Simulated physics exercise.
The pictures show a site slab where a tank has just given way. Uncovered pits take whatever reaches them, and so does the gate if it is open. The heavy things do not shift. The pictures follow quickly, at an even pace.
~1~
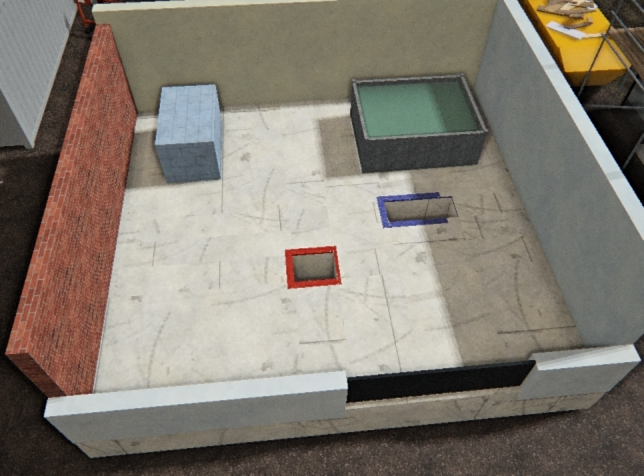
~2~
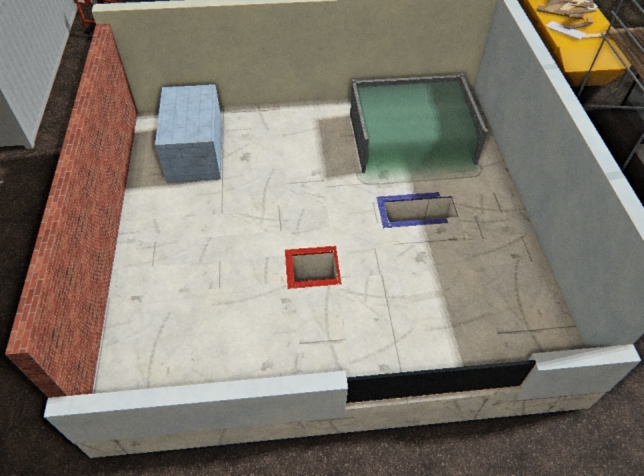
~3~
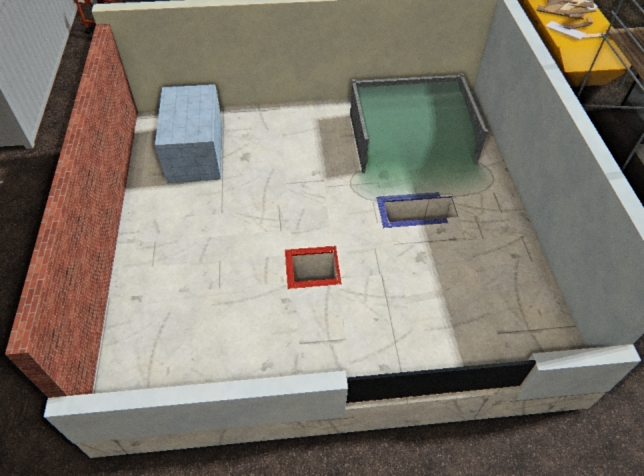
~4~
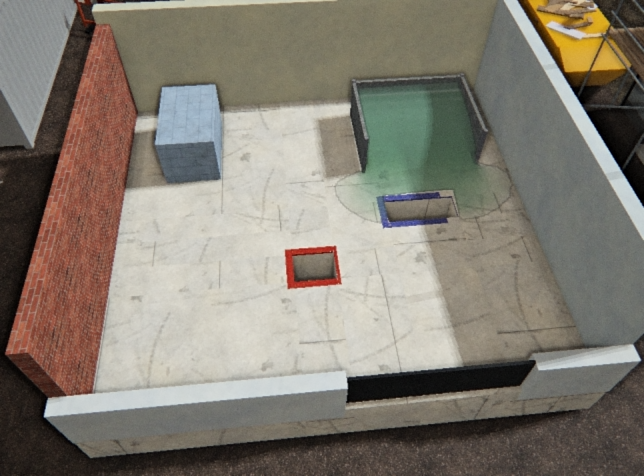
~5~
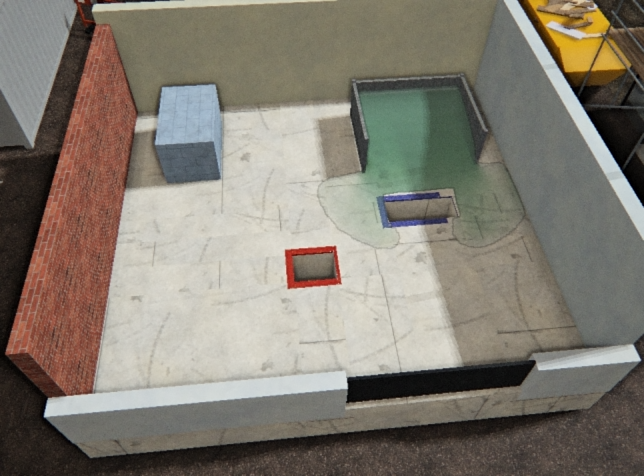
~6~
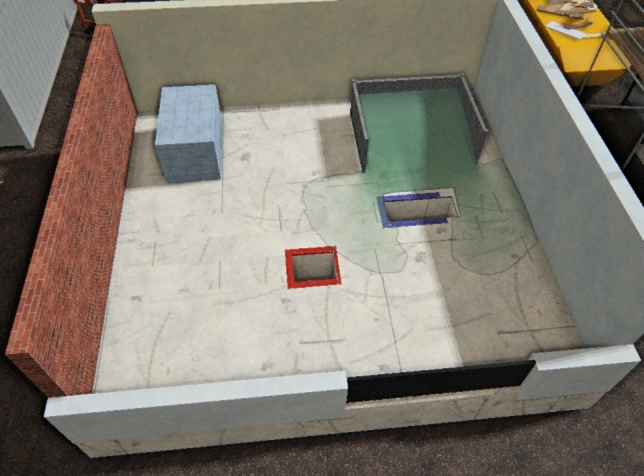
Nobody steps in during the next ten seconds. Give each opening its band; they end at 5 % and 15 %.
The gate takes less than 5 %; the red pit takes between 5 and 15 %; the blue pit takes more than 15 %.
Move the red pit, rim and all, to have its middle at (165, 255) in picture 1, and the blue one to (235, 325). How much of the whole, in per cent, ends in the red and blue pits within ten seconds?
Per cent: Red 15, blue 25.
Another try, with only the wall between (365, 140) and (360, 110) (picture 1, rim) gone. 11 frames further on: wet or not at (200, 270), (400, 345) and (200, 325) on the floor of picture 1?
One after the other: Flooded, dry, covered.
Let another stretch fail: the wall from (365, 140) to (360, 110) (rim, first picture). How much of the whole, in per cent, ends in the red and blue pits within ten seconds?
In per cent: Red 4, blue 0.
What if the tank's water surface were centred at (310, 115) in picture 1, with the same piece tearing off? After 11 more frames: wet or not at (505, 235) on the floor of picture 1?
At that place: Not flooded.
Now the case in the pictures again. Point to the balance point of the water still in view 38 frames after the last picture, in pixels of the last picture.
At about (346, 266).
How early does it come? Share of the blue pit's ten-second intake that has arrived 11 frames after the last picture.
I make it 70 per cent.
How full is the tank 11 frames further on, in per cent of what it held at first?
I make it 24 per cent.
A moment on, water covers 30 % of the floor; the gate 0 %, the red pit 1 %, the blue pit 27 %.
Next, water covers 35 % of the floor; the gate 0 %, the red pit 3 %, the blue pit 40 %.
Then, water covers 35 % of the floor; the gate 0 %, the red pit 4 %, the blue pit 48 %.
Later, water covers 55 % of the floor; the gate 0 %, the red pit 7 %, the blue pit 53 %.
In the end, water covers 65 % of the floor; the gate 0 %, the red pit 9 %, the blue pit 57 %.
